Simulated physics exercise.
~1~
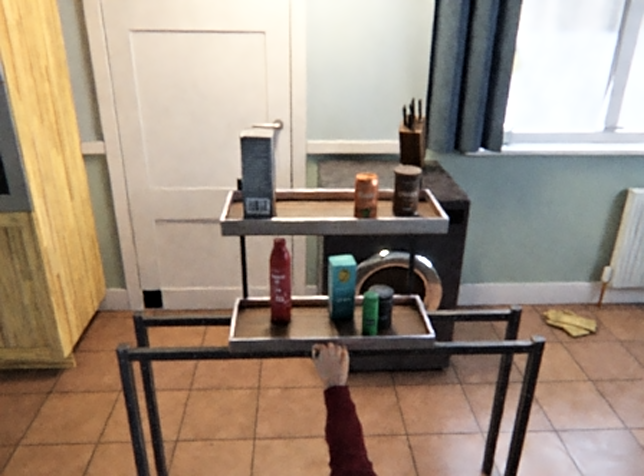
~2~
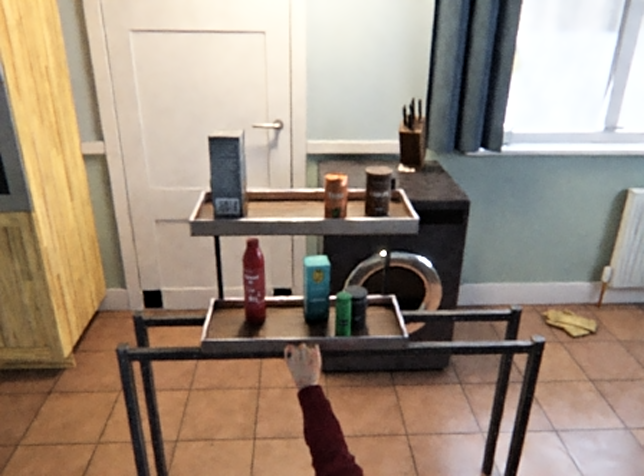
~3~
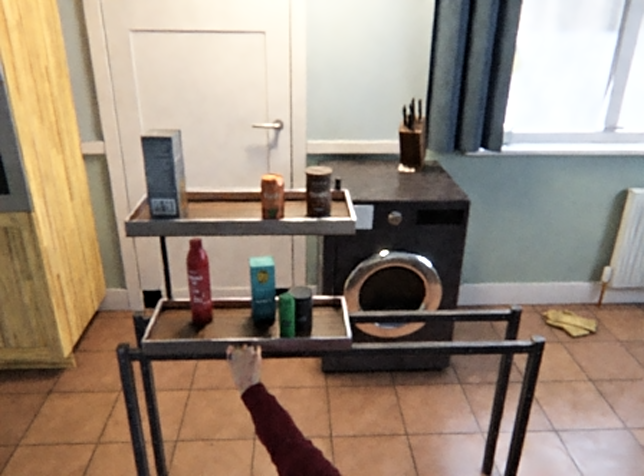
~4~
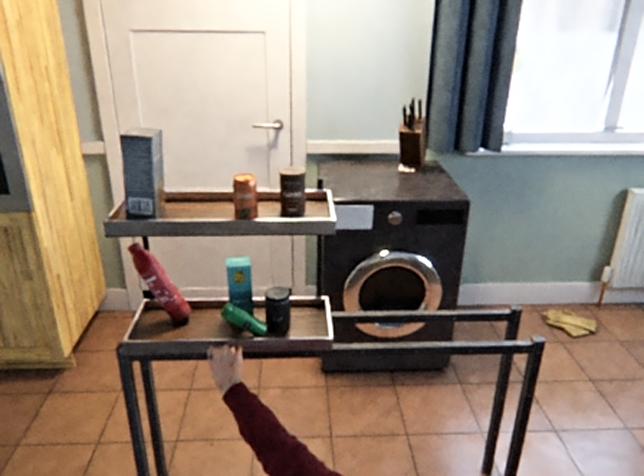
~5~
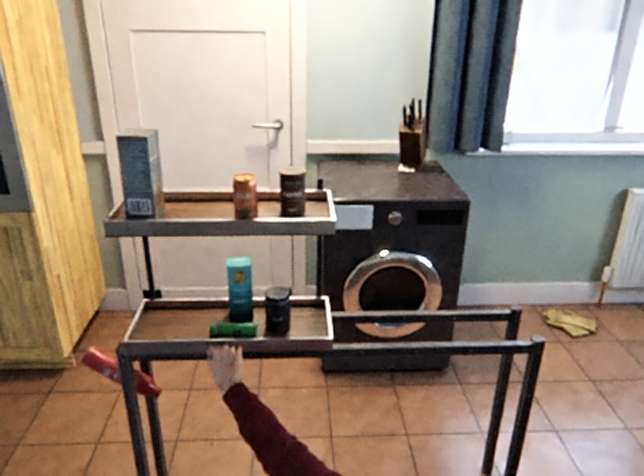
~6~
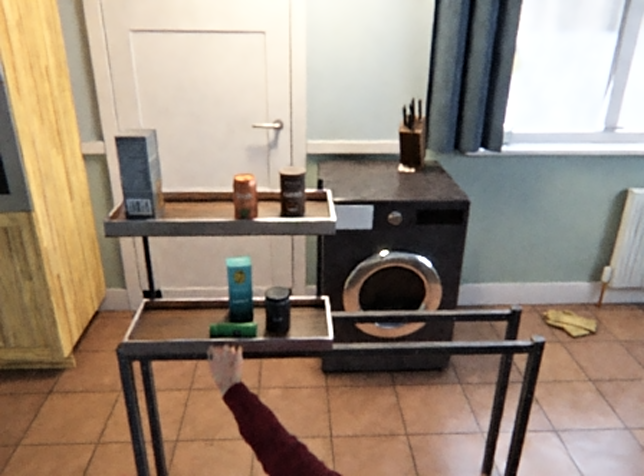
At the start, a two-level tray sits on dark rails in a kitchen, holding a red bottle, a turquoise carton, a green shaker and a dark jar below, and a grey carton, an orange can and a brown tin above. A hand in a dark red sleeve moves left with the tray as it slides along the rails. At the left end, the red bottle leans left and the green shaker tips over. The bottle then drops off the left side, upside down. Finally, the bottle is out of sight, the shaker lies on its side, and everything else stands upright.
